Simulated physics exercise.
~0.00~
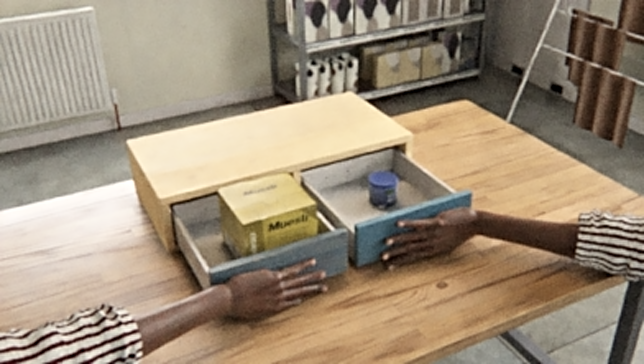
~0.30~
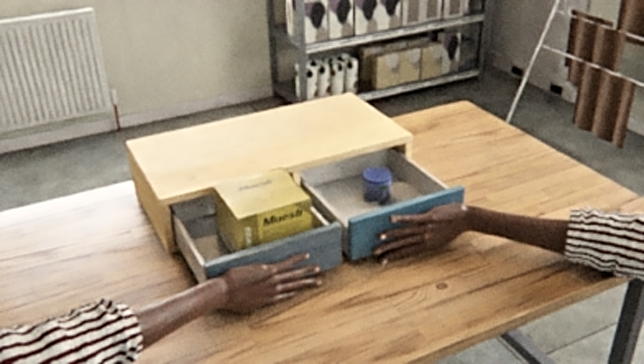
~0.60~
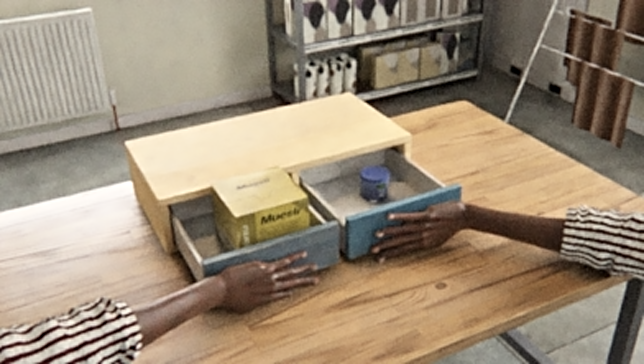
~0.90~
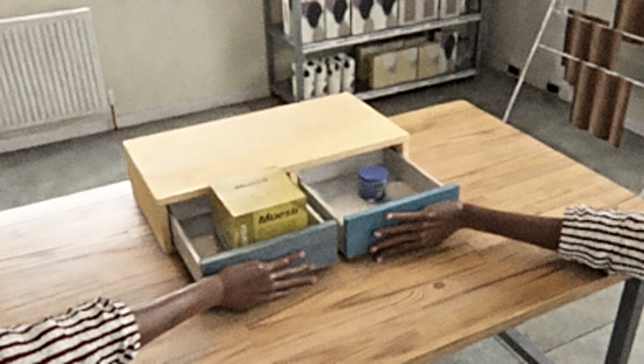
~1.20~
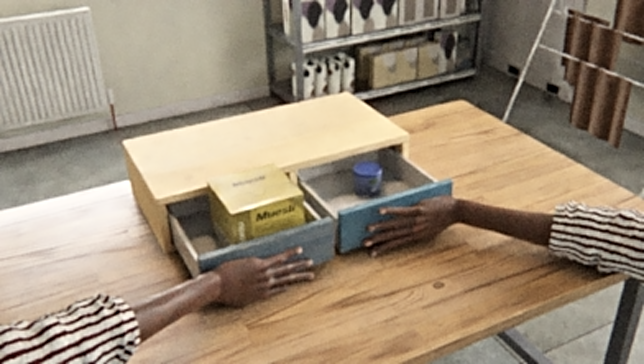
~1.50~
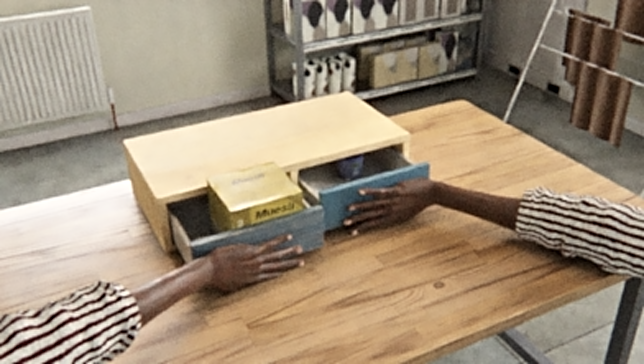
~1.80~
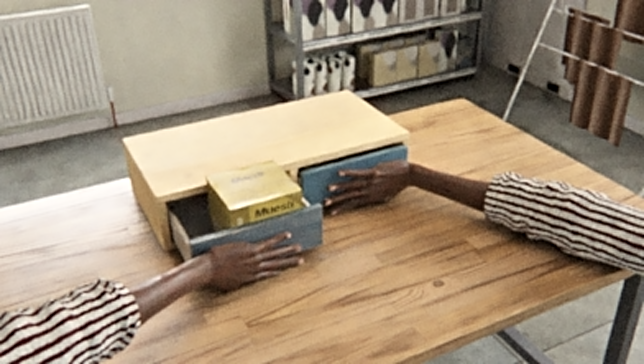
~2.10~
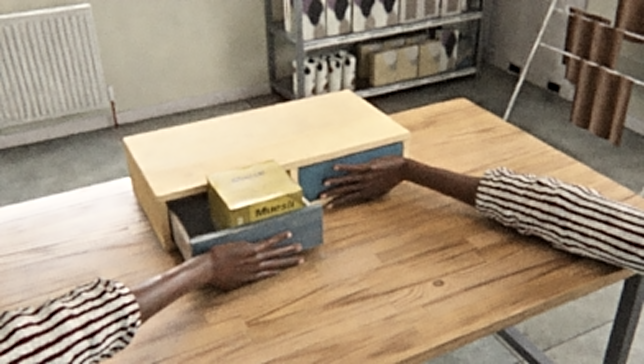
Two hands in black-and-white striped sleeves rest against the blue-grey fronts of two open drawers in a low, pale wooden cabinet. Seen from above and in front, it sits on a wooden table in a room with a radiator and metal shelving behind. The left drawer holds a yellow box, and the right one a small blue tin. The hands ease both drawers slightly inward, then push further. The left drawer stops partway, its box still showing, while the right keeps sliding, carrying the tin out of sight. Finally, the right drawer is shut flush and the left remains ajar.
